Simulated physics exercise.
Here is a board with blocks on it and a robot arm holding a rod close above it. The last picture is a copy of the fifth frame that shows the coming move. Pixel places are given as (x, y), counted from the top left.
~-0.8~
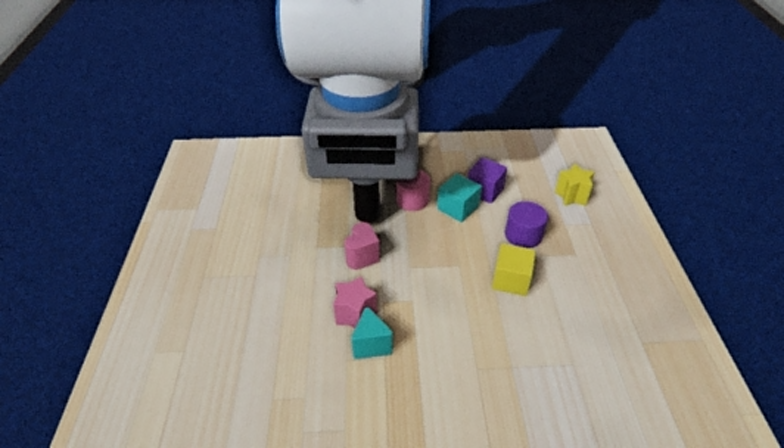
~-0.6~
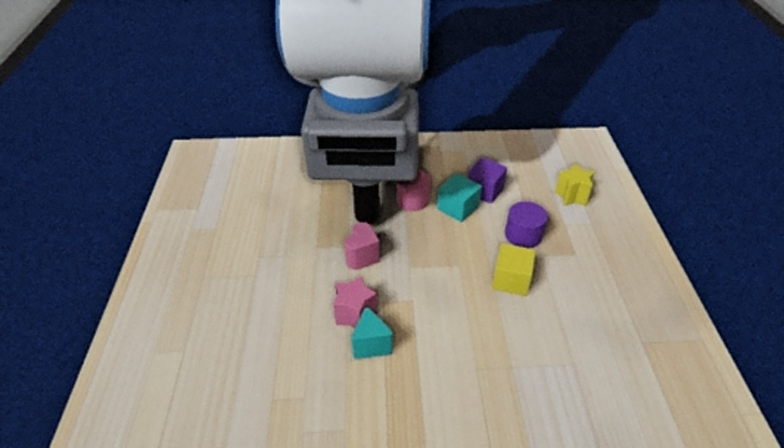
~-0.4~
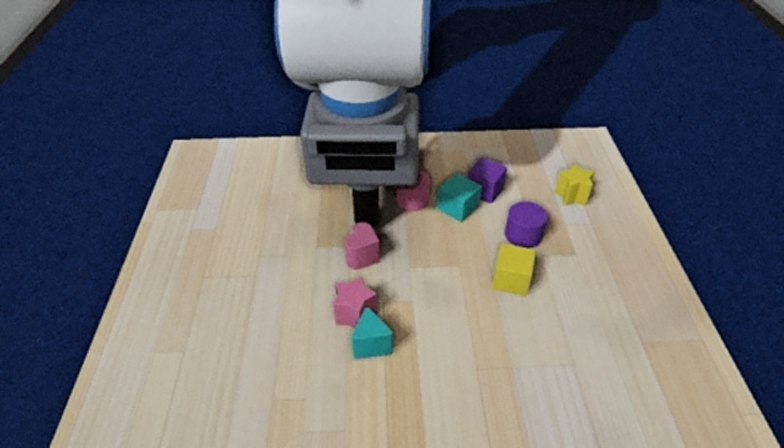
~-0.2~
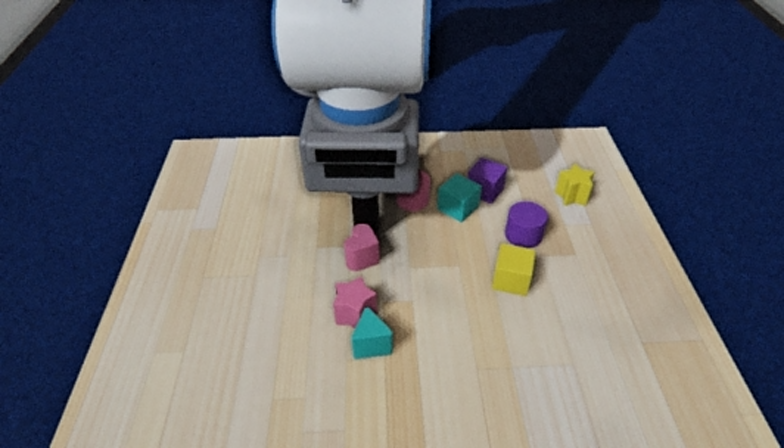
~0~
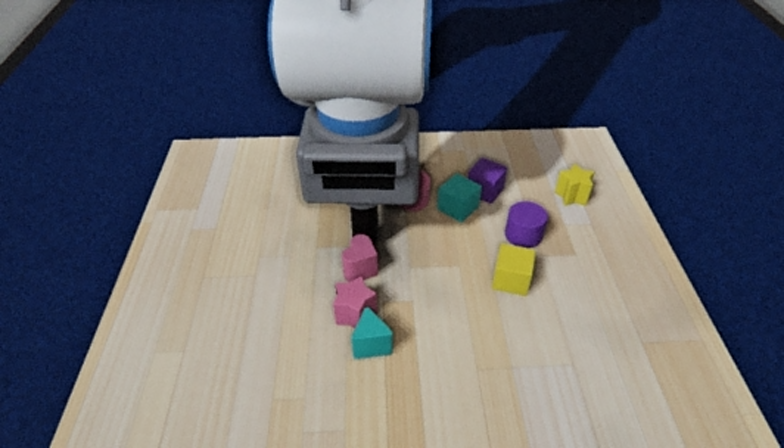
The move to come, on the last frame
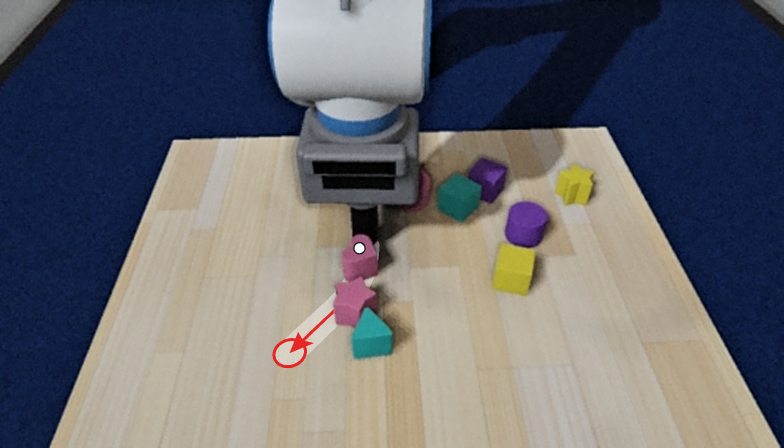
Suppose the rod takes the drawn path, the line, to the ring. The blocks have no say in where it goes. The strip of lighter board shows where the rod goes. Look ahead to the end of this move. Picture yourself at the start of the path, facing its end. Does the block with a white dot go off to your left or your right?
To the left.
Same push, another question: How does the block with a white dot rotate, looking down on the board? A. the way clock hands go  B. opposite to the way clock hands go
The one that fits is B, opposite to the way clock hands go.
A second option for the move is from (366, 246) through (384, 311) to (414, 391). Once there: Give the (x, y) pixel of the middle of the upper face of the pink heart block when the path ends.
Its top middle will sit at (354, 303).
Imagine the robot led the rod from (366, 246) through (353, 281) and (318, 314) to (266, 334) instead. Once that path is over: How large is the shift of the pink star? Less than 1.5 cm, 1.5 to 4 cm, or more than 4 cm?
It shifts over 4 cm.
Path on the board, from (366, 246) via (358, 282) and (328, 317), ending at (290, 353); the dot is on the pink heart block.
The first path, step by step. One third of the way, rod at (356, 275); pink star at (350, 318); pink heart block at (349, 289); turquoise triangular piece at (374, 343).
Two thirds of the way, rod at (326, 309); pink star at (351, 351), turned 30° anticlockwise; pink heart block at (330, 326), turned 35° anticlockwise; turquoise triangular piece at (384, 364), turned 15° anticlockwise.
At the end, rod at (288, 345); pink star at (351, 360), turned 55° anticlockwise; pink heart block at (308, 353), turned 95° anticlockwise; turquoise triangular piece at (390, 365), turned 20° anticlockwise; pink circular block in place.
